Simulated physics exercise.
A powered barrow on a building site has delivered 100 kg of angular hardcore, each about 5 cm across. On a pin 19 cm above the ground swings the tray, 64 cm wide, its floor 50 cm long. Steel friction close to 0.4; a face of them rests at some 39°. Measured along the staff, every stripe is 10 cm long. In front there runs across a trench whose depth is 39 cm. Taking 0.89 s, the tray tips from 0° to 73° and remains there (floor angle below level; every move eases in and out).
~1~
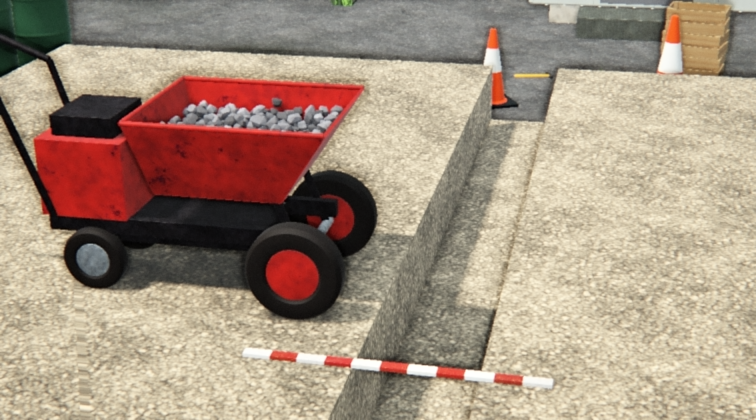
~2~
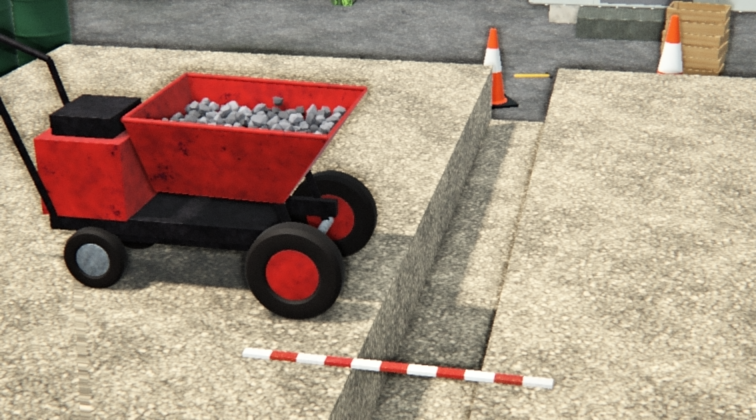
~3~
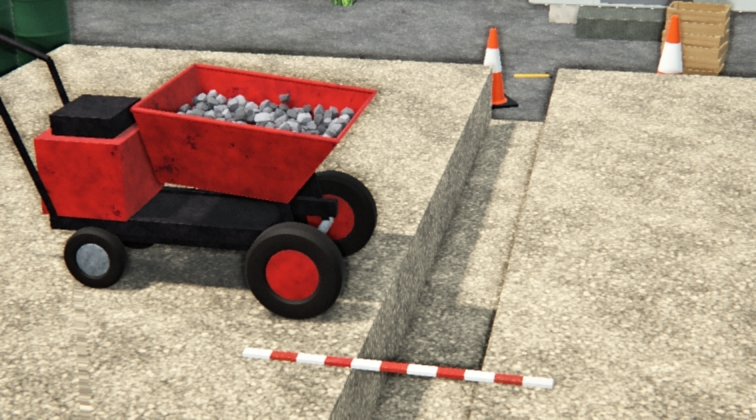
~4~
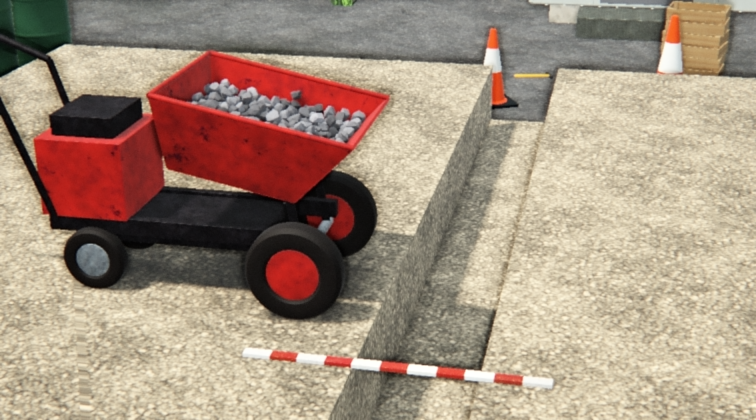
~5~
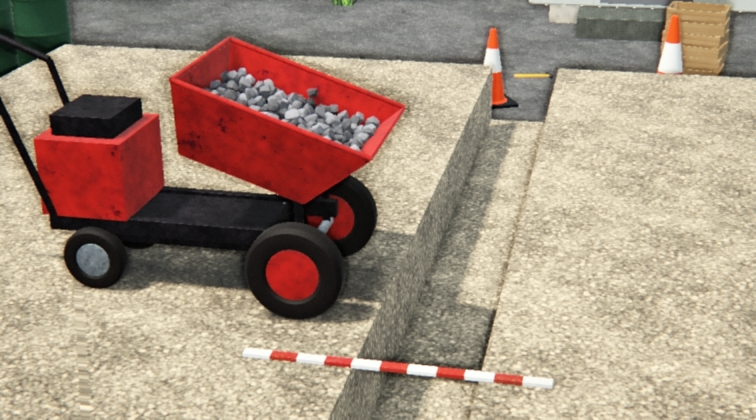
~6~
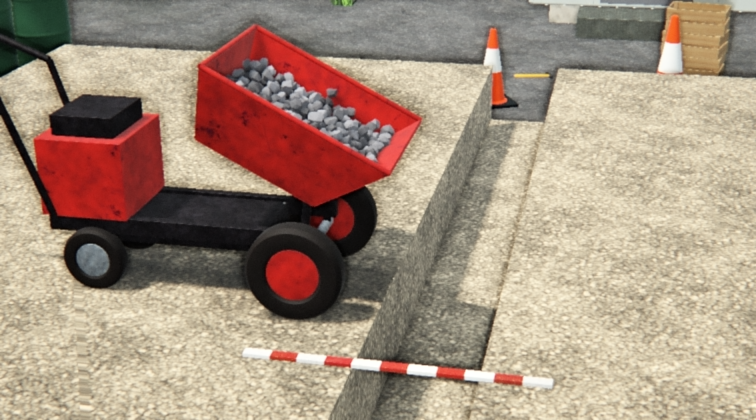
At the start, a red powered barrow stands beside a trench, its tray of grey stones nearly level, with a red-and-white striped staff lying in front. The tray then tilts steadily, its back end rising and its front lip dipping toward the right, until it slopes clearly with the stones still inside.
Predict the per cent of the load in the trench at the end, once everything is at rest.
Near 47 per cent.
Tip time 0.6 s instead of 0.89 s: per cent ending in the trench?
35 per cent.
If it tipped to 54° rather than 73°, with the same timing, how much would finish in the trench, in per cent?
Share in trench: Approx. 5%.
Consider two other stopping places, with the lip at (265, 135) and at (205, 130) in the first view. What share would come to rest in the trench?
About 75 and 55 per cent.
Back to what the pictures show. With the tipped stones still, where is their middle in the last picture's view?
Middle at around (487, 366), I'd say.
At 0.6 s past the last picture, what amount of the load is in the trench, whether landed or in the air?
10 per cent or so by then.
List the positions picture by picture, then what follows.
In the first picture, lip at (324, 137), floor tilted 0°, highest stones at (252, 114).
In the second picture, lip at (327, 138), floor tilted 1°, highest stones at (253, 113).
In the third picture, the tray is at 5°, its lip at (338, 142); the top of the load is at (229, 105).
In the fourth picture, the tray is at 11°, its lip at (353, 149); the top of the load is at (224, 94).
In the fifth picture, the tray is at 19°, its lip at (371, 159); the top of the load is at (232, 81).
In the sixth picture, lip at (390, 174), floor tilted 27°, highest stones at (255, 71).
Then, 0.3 s after the last picture the floor is at 62°, 100 % in the tray; the foremost stones are at (423, 220).
Then, 0.6 s after the last picture the floor is at 73°, 81 % in the tray, 10 % in the trench, 9 % past the trench; the foremost stones are at (535, 321).
Then, 1.0 s after the last picture the floor is at 73°, 47 % in the tray, 22 % in the trench, 31 % past the trench; the foremost stones are at (665, 334).
Then, 2.9 s after the last picture the floor is at 73°, 21 % in the tray, 47 % in the trench, 31 % past the trench; the foremost stones are at (719, 322).
